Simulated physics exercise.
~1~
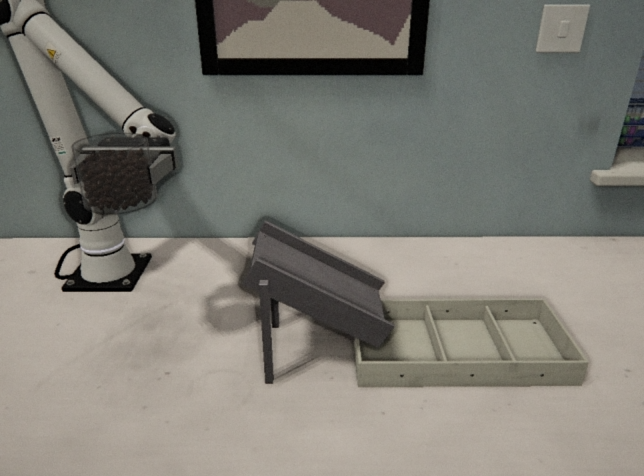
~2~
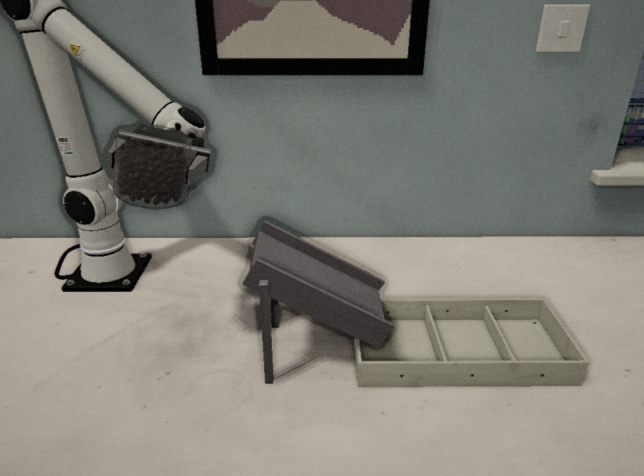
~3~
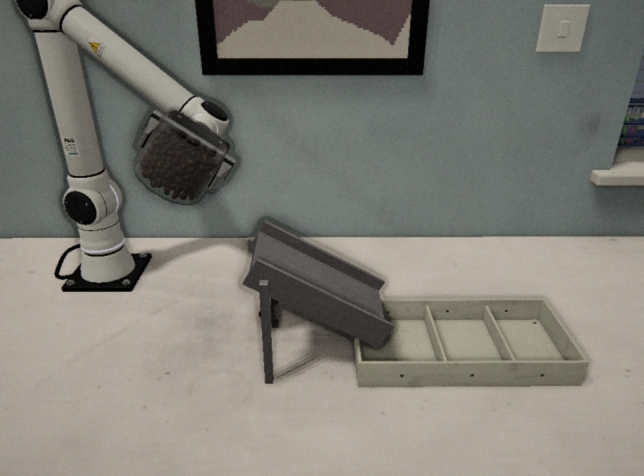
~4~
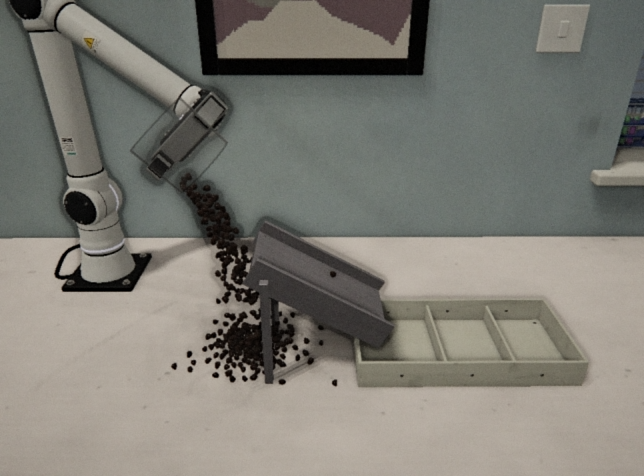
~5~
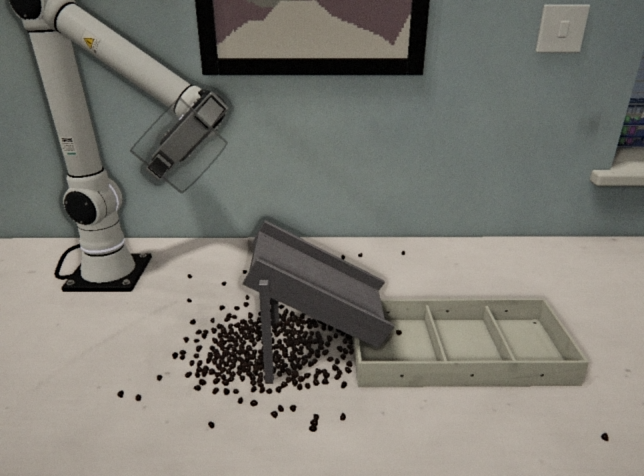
On a pale tabletop against a blue-green wall, a white robot arm at the left holds a cup full of dark beans, with a sloping gray chute and a shallow divided tray to the right. The arm carries the cup rightward, starting to tilt it toward the chute. It then tips the cup well over, and the beans pour down in a dark stream near the chute's raised end. Many land around its legs instead of sliding down into the tray. The arm holds the emptied cup overturned while the beans lie scattered widely across the table, leaving the tray looking practically empty.
